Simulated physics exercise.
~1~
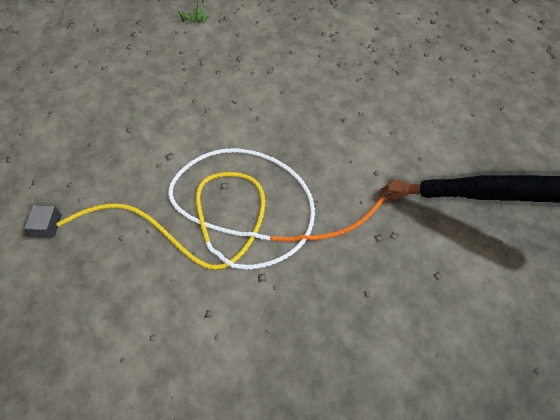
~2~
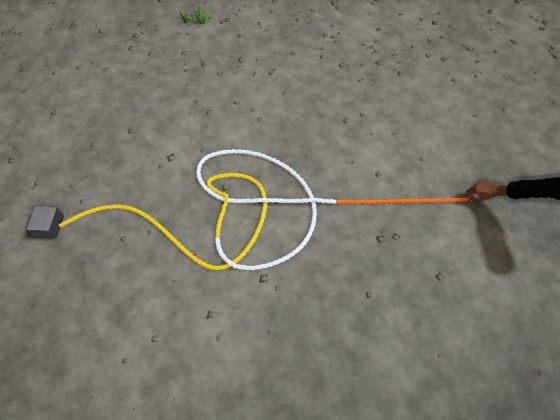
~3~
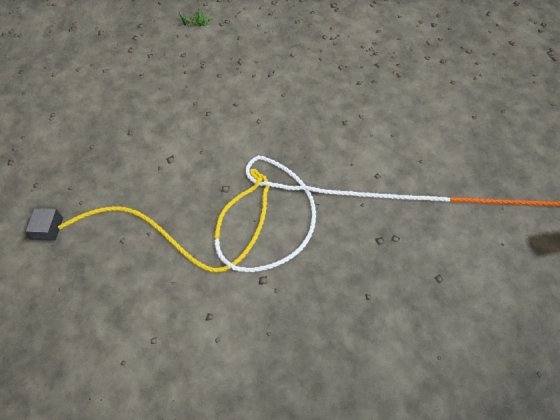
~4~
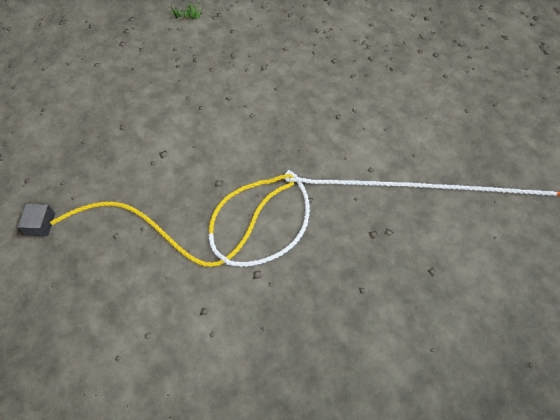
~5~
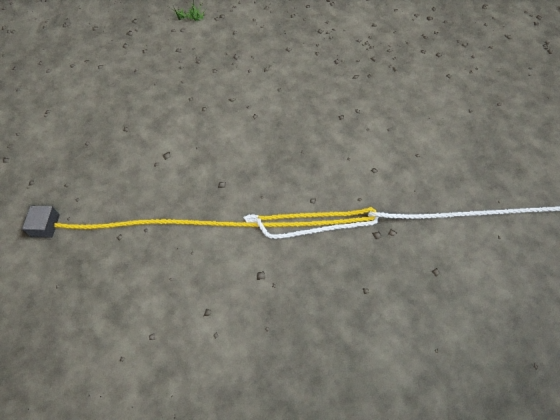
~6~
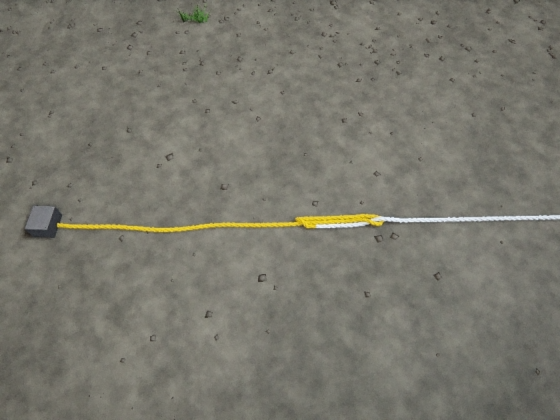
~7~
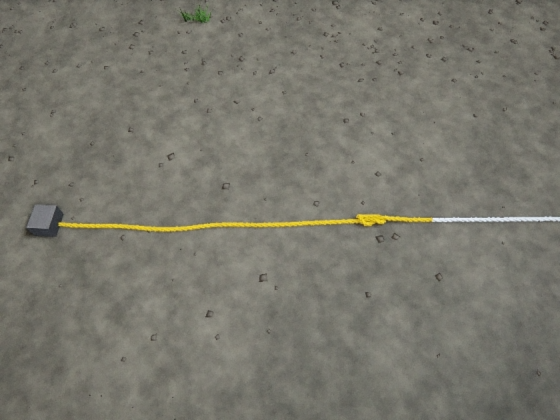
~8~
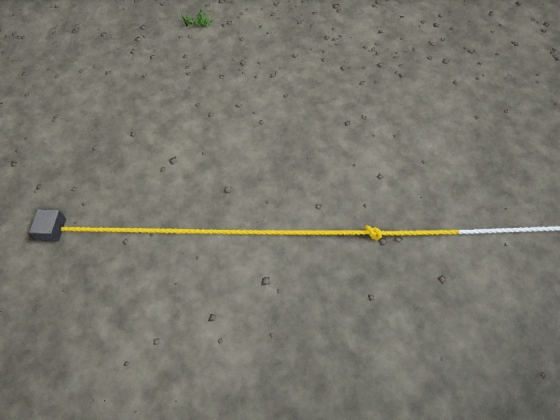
A hand in a dark sleeve grips the orange right end of a rope on bare grey-brown ground, seen from above by a slightly swaying camera. The rope runs from a small grey block at the left through a yellow stretch and crossing yellow and white loops, with a green tuft near the top. The hand pulls the end to the right and leaves view, drawing the orange and then the white stretch after it. The loops shrink, flatten into a long narrow bundle and tighten. Finally the rope lies almost straight, jammed in a small yellow knot right of centre.
